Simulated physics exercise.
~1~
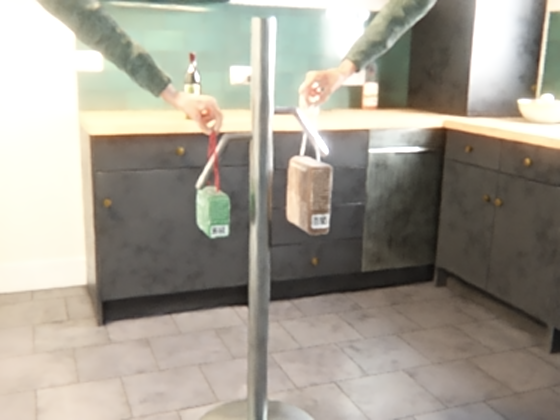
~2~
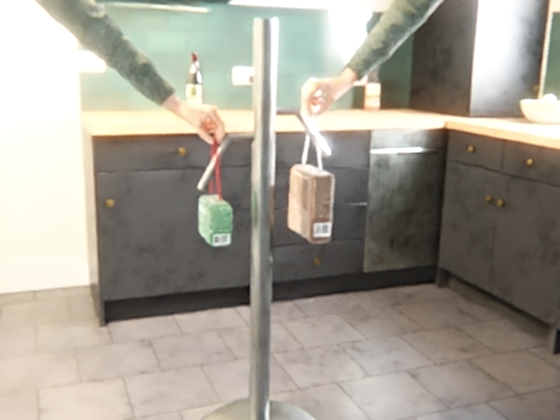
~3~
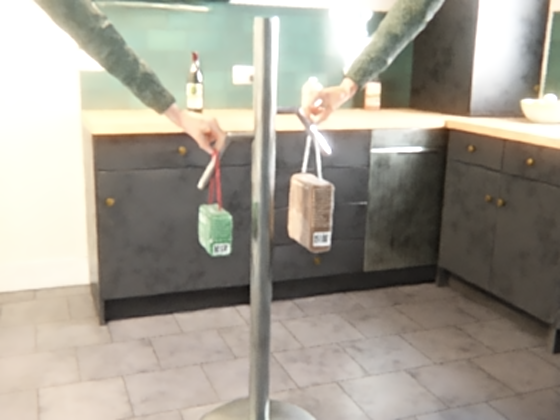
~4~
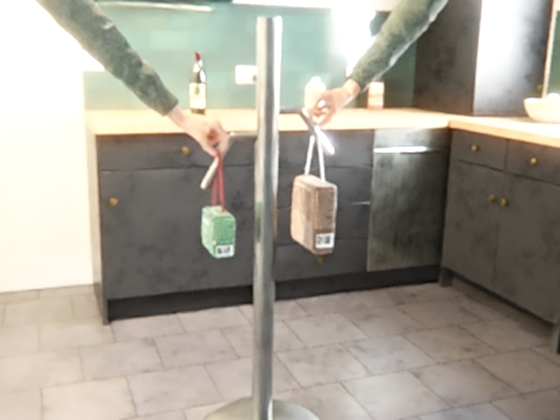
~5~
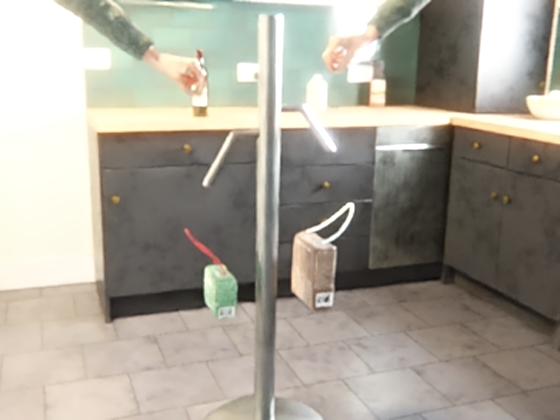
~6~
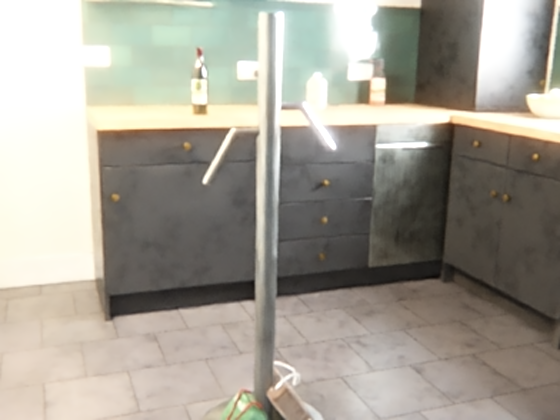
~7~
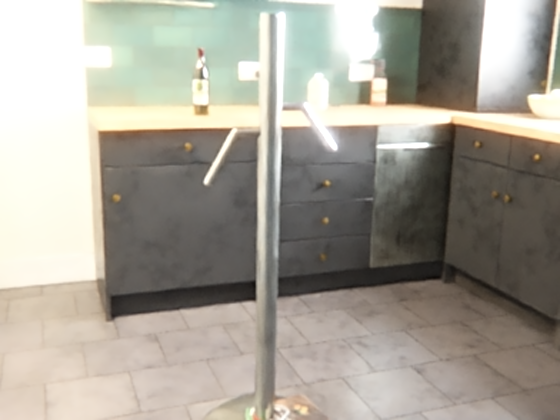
The video shows two hands lowering a green pouch and a brown bag by their loops beside the pegs of a metal stand in a kitchen. The hands let go and withdraw, and both items drop to the floor at the stand's base, leaving the pegs empty.
